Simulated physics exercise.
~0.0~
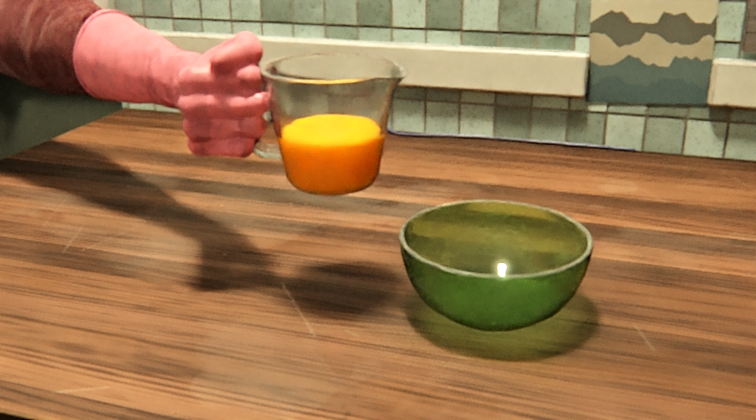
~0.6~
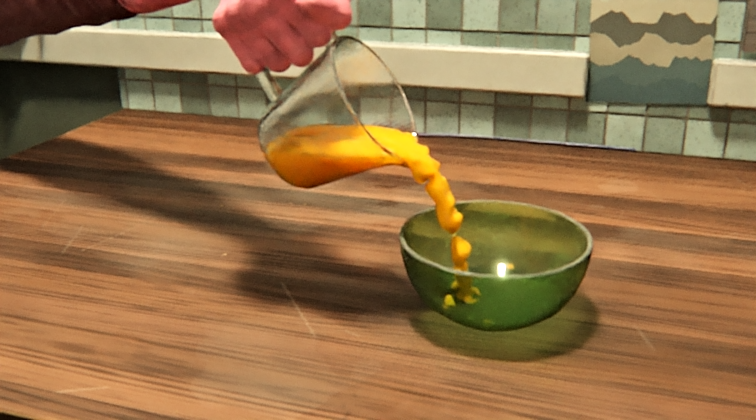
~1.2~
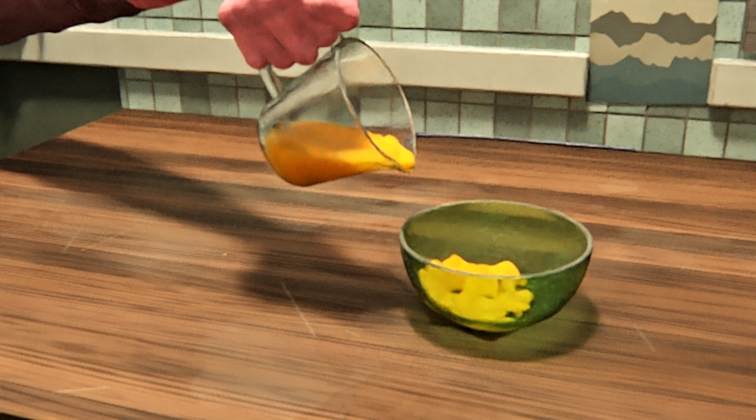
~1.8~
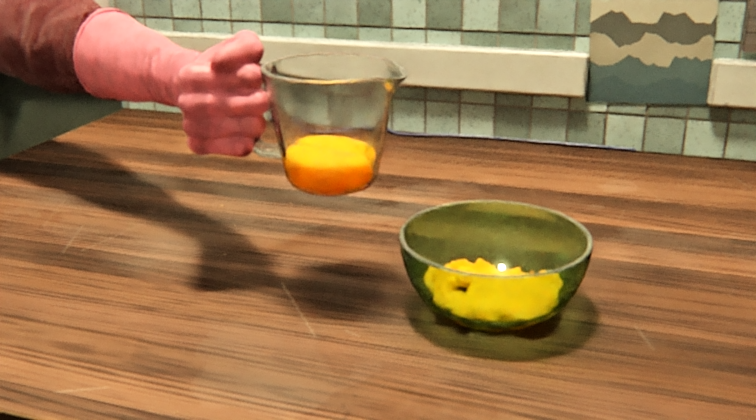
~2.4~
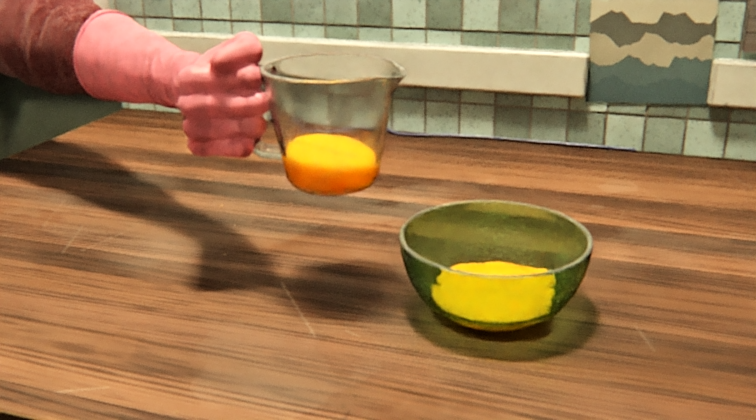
A pink-gloved hand tipped a clear jug to the right, pouring some thick orange-yellow liquid into a green bowl on a wooden counter, then levelled it again, leaving liquid in the jug and a yellow pool settled in the bowl.
